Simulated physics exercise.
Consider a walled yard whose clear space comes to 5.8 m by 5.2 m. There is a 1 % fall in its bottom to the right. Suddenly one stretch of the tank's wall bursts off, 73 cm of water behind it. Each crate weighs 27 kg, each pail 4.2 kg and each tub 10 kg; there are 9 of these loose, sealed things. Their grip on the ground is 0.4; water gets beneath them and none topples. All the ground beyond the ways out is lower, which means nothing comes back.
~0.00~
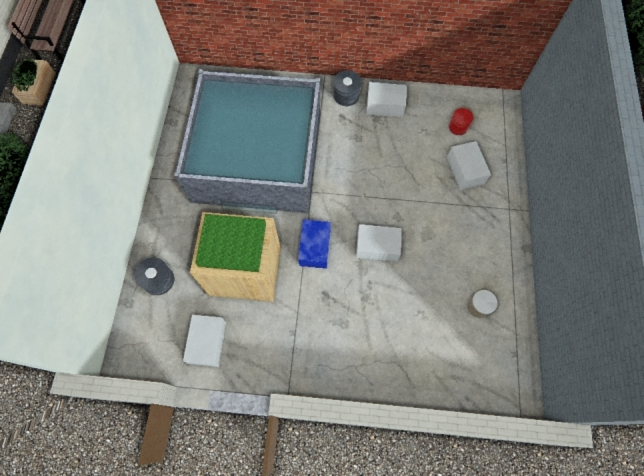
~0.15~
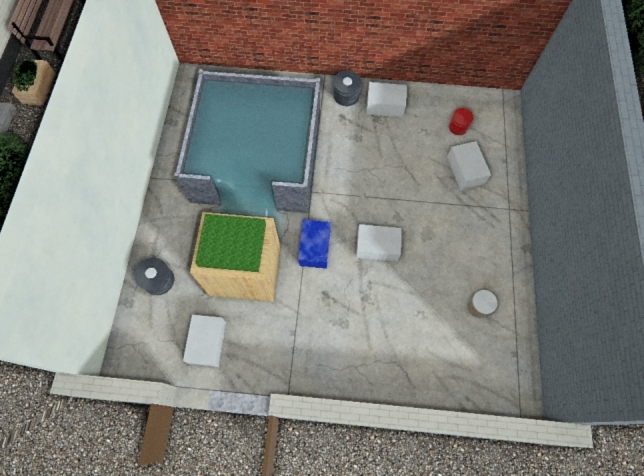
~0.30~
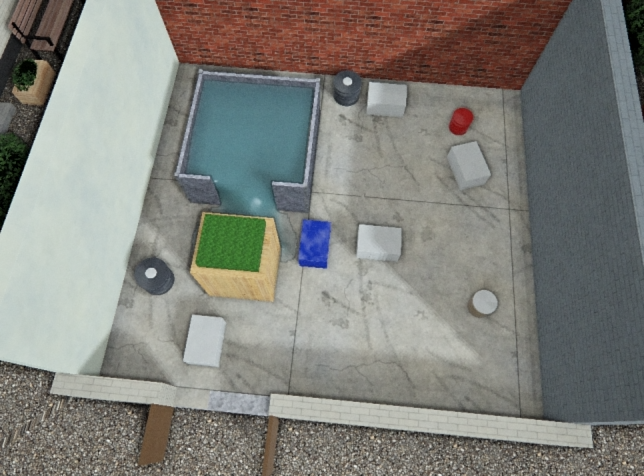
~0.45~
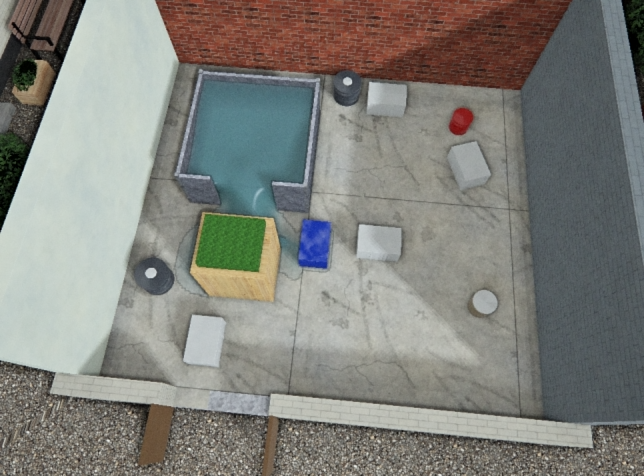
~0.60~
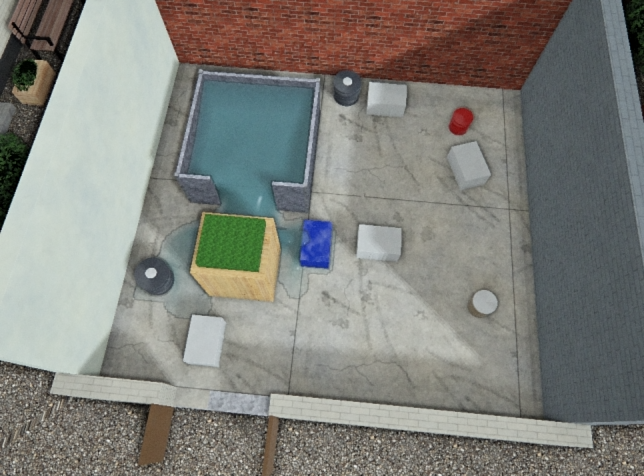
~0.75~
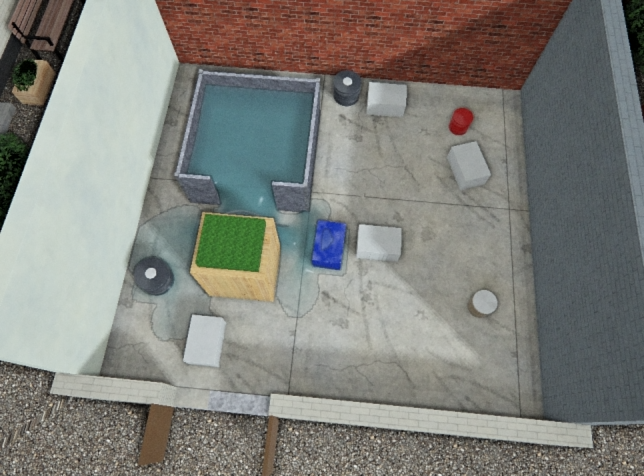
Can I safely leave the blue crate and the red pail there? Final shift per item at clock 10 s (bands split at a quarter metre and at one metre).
Result: The blue crate ends up well away, the red pail shifts a short distance.
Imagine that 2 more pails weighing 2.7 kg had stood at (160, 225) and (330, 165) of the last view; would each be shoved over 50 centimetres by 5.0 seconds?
So it goes across the line, then behind the line.
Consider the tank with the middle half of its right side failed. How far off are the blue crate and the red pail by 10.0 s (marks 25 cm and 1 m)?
Here's how it goes: The blue crate scarcely moves, and the red pail winds up well off.
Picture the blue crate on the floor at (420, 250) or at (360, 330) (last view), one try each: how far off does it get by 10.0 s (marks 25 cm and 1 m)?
Spot one - it creeps some distance; spot two - it barely budges.
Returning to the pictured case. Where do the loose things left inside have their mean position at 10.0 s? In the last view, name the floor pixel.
(401, 196).
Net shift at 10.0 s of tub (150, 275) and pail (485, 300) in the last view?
Taking them in turn, the shifts are 40 cm and 200 cm.
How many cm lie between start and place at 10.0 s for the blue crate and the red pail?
250 and 60 cm.
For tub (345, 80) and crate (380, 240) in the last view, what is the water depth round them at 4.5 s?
Some 3 cm at the first, some 9 cm at the second.
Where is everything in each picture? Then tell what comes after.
The first picture shows the blue crate at (315, 240) rests on the ground; the red pail at (463, 116), on the bottom; 2.9 m2 under water; 0 of 9 have shifted.
The second picture shows the blue crate at (315, 240) rests on the ground; the red pail at (463, 116), on the bottom; water covers 3.4 m2; 0 of 9 have shifted.
The third picture shows the blue crate at (315, 240) rests on the ground; the red pail at (463, 116), on the bottom; 3.8 m2 under water; 0 of 9 have shifted.
The fourth picture shows the blue crate at (315, 240), on the bottom; the red pail at (463, 116) rests on the ground; water covers 4.1 m2; 0 of 9 have shifted.
The fifth picture shows the blue crate at (316, 240) rests on the ground; the red pail at (463, 116), on the bottom; water covers 4.8 m2; 0 of 9 have shifted.
The sixth picture shows the blue crate at (329, 241), on the bottom, 20 cm from its start; the red pail at (463, 116) rests on the ground; 6.2 m2 under water; 1 of 9 have shifted.
After 2.0 s the blue crate is near (440, 262), 1.7 m from its start, aground; the red pail is near (463, 116), 0.0 m from its start, aground; 0 of 9 are out; 1 afloat.
After 4.5 s the blue crate is near (488, 283), 2.4 m from its start, aground; the red pail is near (474, 106), 0.3 m from its start, afloat; 0 of 9 are out; 2 afloat.
After 7.0 s the blue crate is near (481, 270), 2.3 m from its start, aground; the red pail is near (501, 121), 0.6 m from its start, aground; 0 of 9 are out; 1 afloat.
After 10.0 s the blue crate is near (481, 269), 2.3 m from its start, aground; the red pail is near (474, 85), 0.6 m from its start, afloat; 0 of 9 are out; 3 afloat.
